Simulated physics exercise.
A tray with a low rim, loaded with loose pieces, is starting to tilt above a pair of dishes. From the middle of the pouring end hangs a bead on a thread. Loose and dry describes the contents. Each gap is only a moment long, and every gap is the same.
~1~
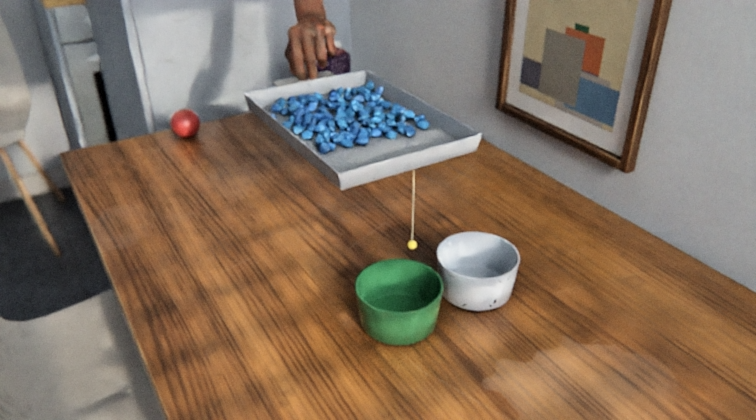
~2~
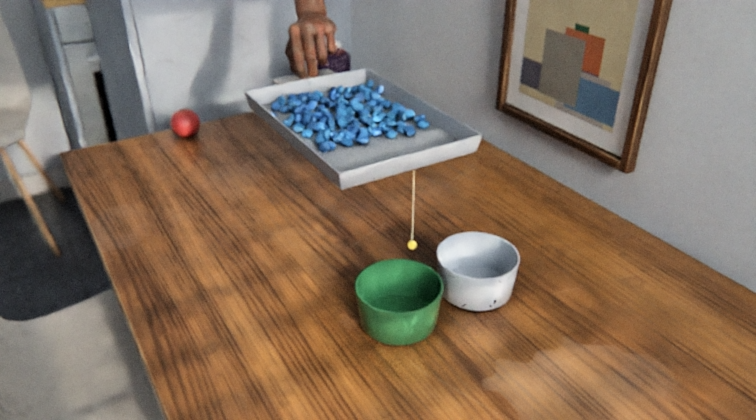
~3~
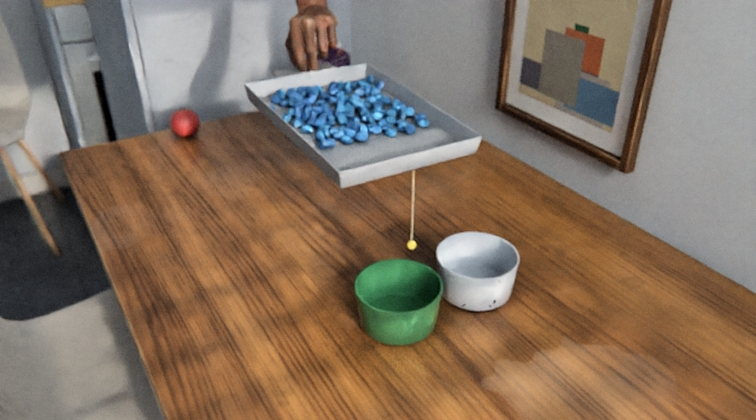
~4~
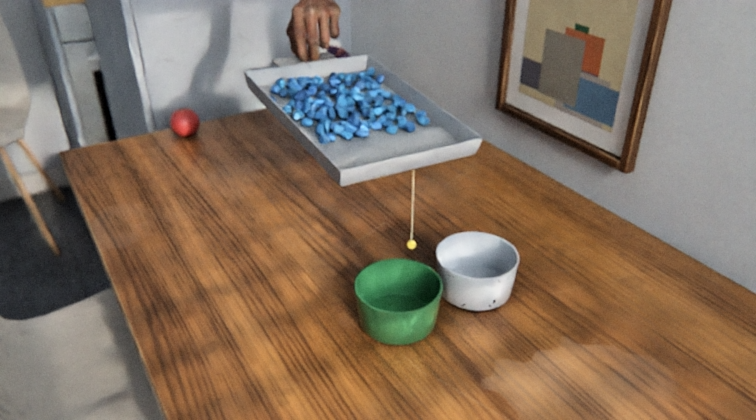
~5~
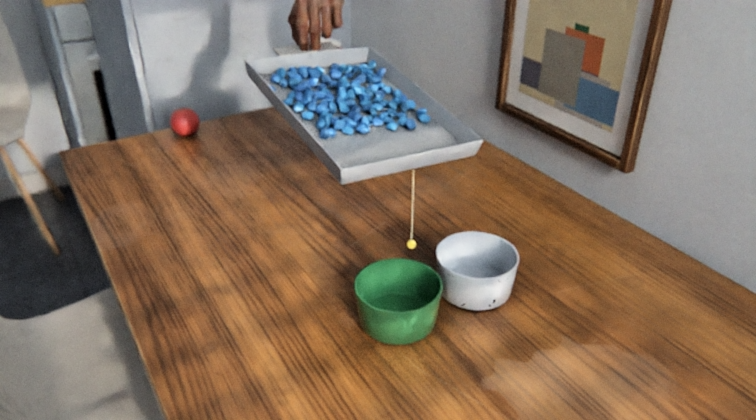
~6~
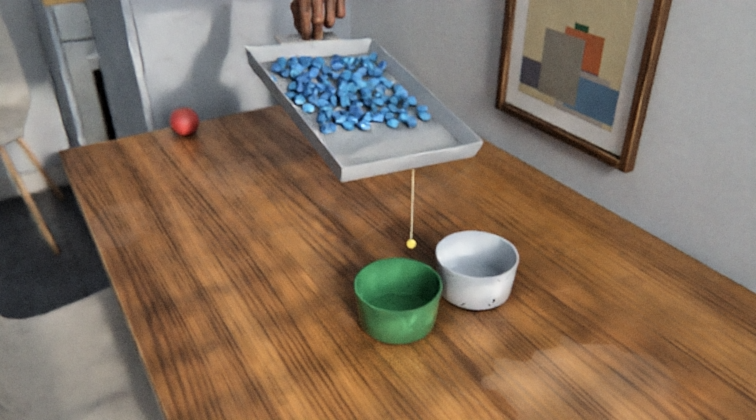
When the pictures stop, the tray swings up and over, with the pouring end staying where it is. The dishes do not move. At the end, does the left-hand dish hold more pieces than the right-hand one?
No, the right-hand dish holds more.
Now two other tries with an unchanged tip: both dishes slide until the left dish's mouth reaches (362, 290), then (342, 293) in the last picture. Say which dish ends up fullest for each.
Try 1 - the dish at right, try 2 - the dish at right.
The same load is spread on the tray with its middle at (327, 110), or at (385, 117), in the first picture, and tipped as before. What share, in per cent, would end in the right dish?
Roughly 80 and 90 percent, in that order.
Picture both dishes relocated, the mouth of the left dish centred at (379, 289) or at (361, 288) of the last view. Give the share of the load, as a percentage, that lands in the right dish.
About 60 per cent, then about 50 per cent.
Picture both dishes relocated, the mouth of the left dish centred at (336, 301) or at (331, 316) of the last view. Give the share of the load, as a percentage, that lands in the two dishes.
Estimates in order: 10 percent, 10 percent.
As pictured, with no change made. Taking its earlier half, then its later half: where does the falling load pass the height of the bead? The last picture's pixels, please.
The opening half passes (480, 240), the closing half (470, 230).
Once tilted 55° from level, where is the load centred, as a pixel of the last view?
Near (438, 124).
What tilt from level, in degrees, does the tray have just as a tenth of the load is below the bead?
The angle is around 70°.
Soon after the last picture, tray tipped steeply; nearly all on the tray; a stray few in the air.
A little later, tray tipped right over; about half on the tray; a stray few in the left dish; about a third in the right dish; a small part outside both; a small part in the air.
Later still, tray tipped past a quarter turn; a stray few in the left dish; most in the right dish; about a quarter outside both; a stray few in the air.
At rest, tray tipped past a quarter turn; a stray few in the left dish; most in the right dish; about a quarter outside both.
